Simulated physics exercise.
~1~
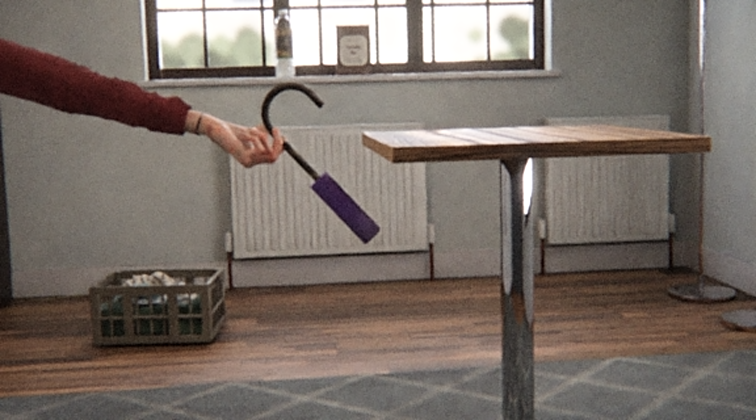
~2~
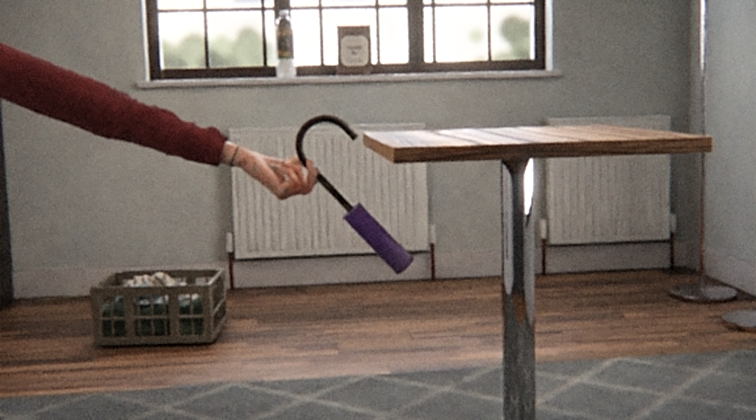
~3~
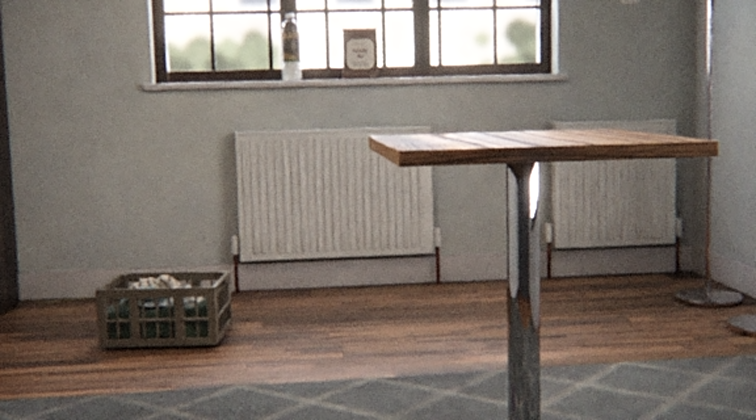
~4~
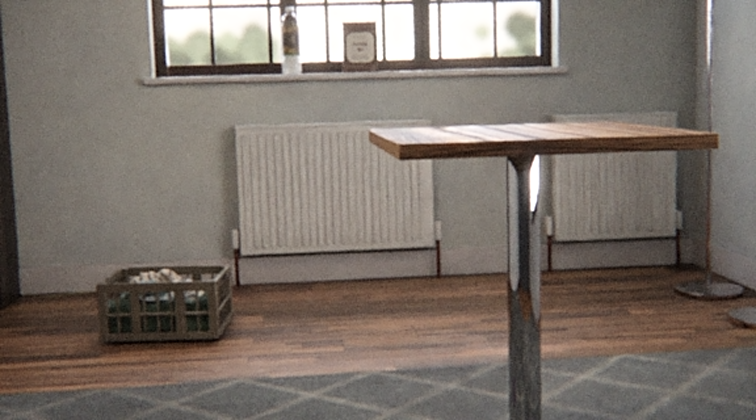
The clip shows a hand in a red sleeve moving a purple umbrella with a hooked handle right and slightly down toward the left edge of a wooden table. By the end, arm and umbrella are both out of sight, and nothing hangs from the table.
